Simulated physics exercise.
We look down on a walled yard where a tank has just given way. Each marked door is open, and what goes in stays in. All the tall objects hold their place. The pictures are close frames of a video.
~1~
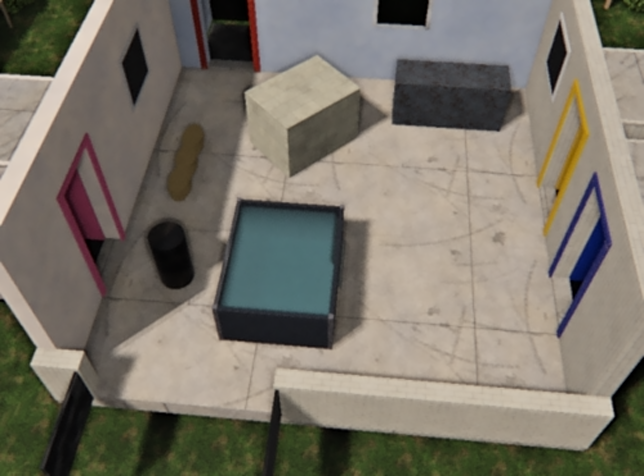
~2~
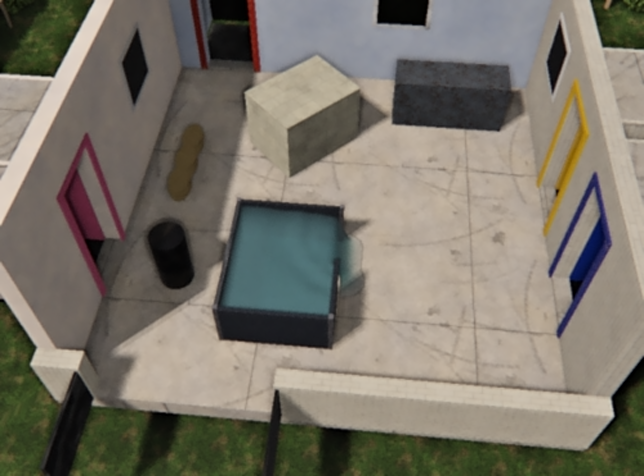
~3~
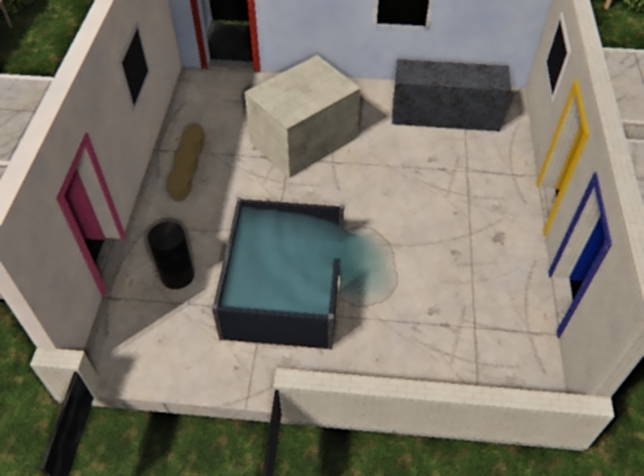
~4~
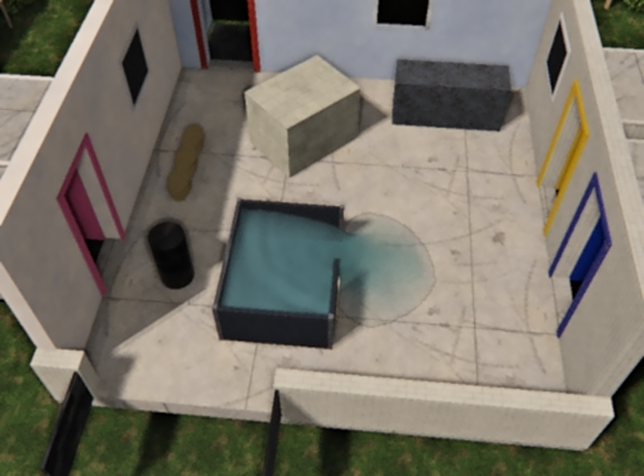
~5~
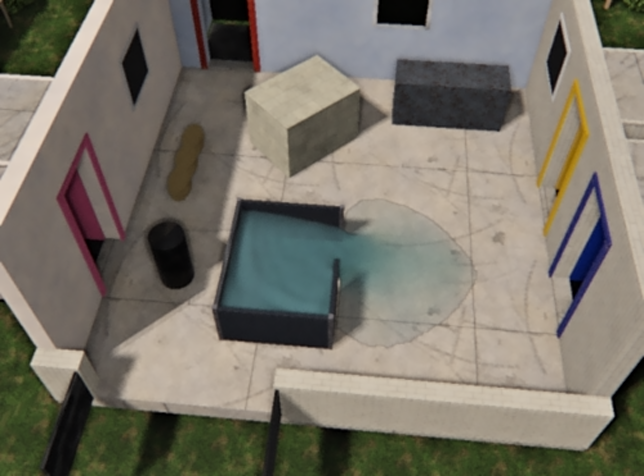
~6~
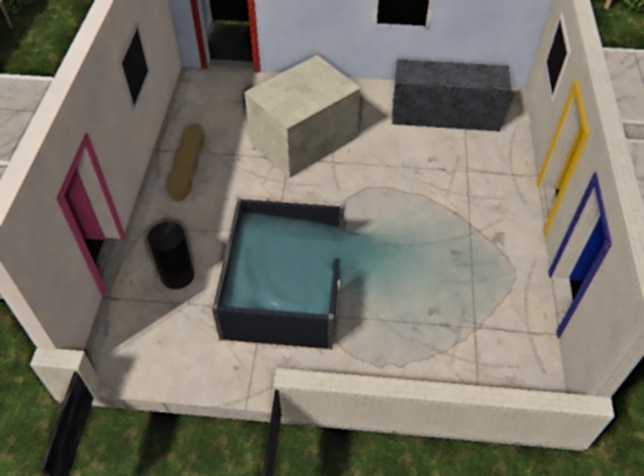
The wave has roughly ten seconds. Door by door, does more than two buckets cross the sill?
One by one: The yellow door takes more than that; the red door stays under that; the pink door stays under that; the blue door takes more than that.
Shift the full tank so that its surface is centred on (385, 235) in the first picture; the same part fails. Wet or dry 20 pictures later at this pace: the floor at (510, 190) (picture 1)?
At that place: Flooded.
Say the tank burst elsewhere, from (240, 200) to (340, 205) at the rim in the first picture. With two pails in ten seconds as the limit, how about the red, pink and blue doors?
In short: The red one passes that mark, the pink one holds, the blue one holds.
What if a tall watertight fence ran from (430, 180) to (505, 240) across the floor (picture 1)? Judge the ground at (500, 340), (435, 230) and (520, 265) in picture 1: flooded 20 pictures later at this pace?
In turn: Awash, under water, covered.
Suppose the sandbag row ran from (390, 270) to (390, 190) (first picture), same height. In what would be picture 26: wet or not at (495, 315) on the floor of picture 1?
Verdict: Covered.
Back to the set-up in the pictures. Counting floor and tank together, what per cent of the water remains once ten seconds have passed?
Some 76 per cent.
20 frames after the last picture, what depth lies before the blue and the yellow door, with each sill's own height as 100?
In turn 220 and 200 per cent.
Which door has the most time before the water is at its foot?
That is the pink door.
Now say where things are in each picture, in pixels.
The first frame shows still water in the open tank at (282, 258).
In the second frame, water pours out at (337, 255) and has run to (347, 236).
In the third frame, water pours out at (337, 257) and has run to (392, 278).
In the fourth frame, water pours out at (337, 257) and has run to (428, 281).
In the fifth frame, water pours out at (337, 257) and has run to (469, 271).
In the sixth frame, water pours out at (337, 257) and has run to (505, 264).
A moment on, water covers 30 % of the floor; the yellow door under two buckets in, the red door not reached, the pink door not reached, the blue door over two buckets in.
Next, water covers 35 % of the floor; the yellow door over two buckets in, the red door not reached, the pink door not reached, the blue door far over two buckets in.
Then, water covers 40 % of the floor; the yellow door far over two buckets in, the red door not reached, the pink door not reached, the blue door far over two buckets in.
Later, water covers 60 % of the floor; the yellow door far over two buckets in, the red door not reached, the pink door not reached, the blue door far over two buckets in.
In the end, water covers 80 % of the floor; the yellow door far over two buckets in, the red door wet at the sill, nothing in, the pink door wet at the sill, nothing in, the blue door far over two buckets in.
